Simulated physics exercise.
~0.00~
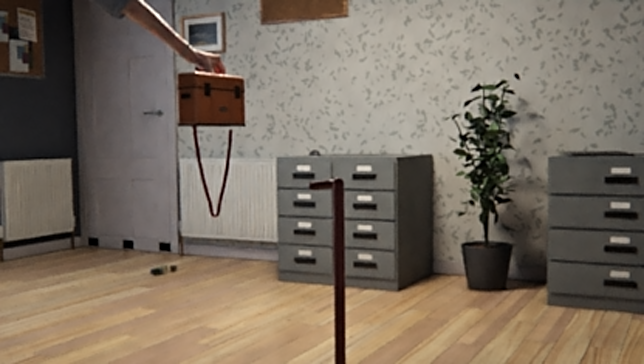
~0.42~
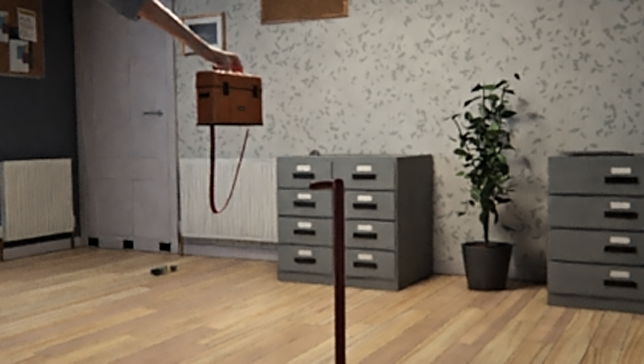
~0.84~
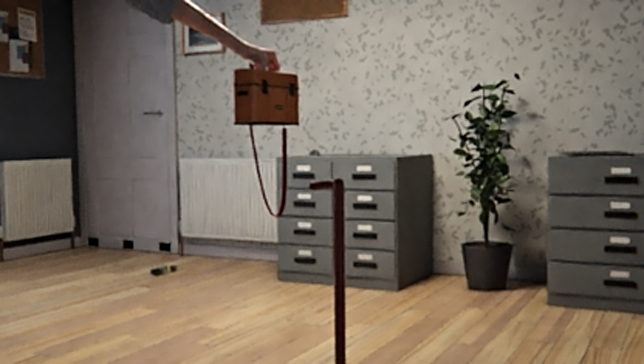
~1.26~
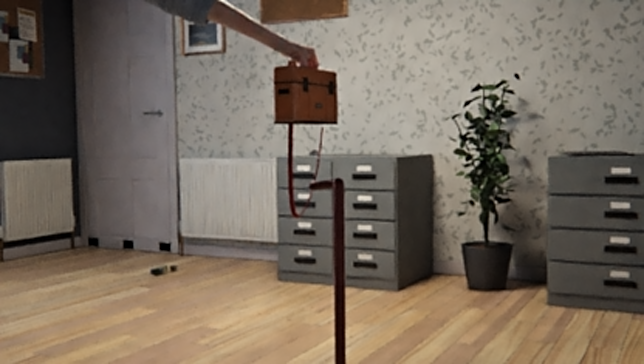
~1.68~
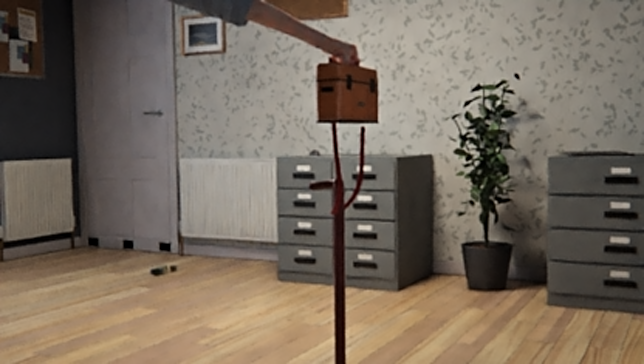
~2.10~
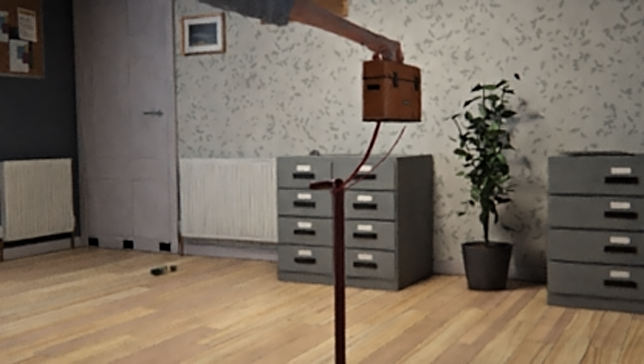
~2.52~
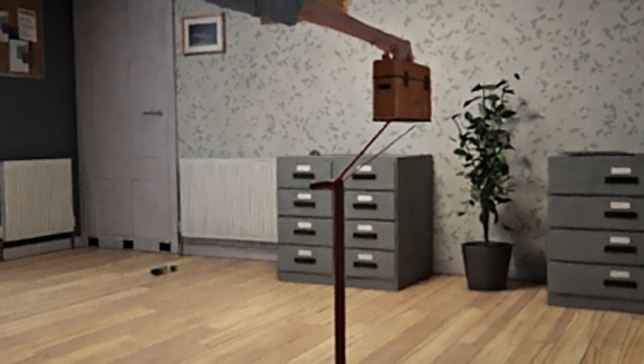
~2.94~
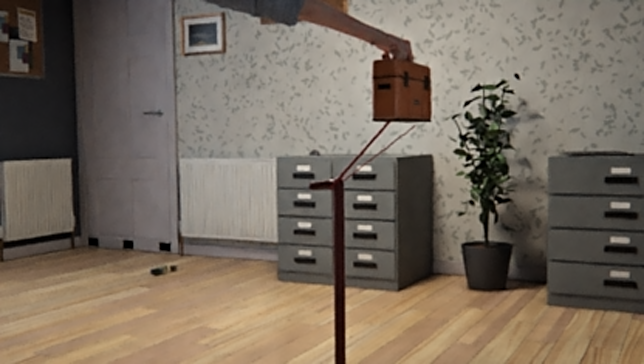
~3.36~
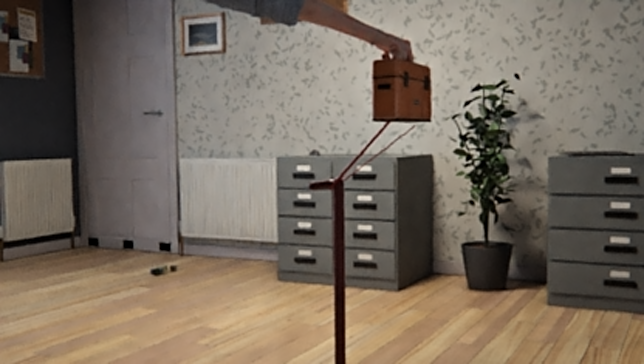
An orange-brown case with a long strap hanging beneath it in a loop is carried to the right by a hand reaching in from the upper left. It passes in front of a radiator and grey filing drawers, staying upright, while a dark red post with a small hook stands still in the foreground. As the case moves over the post, the trailing loop reaches the hook and catches. The case continues a little farther right, and the strap draws out into a slanting line. Finally the hand stops, with the case held past the post and the strap taut.
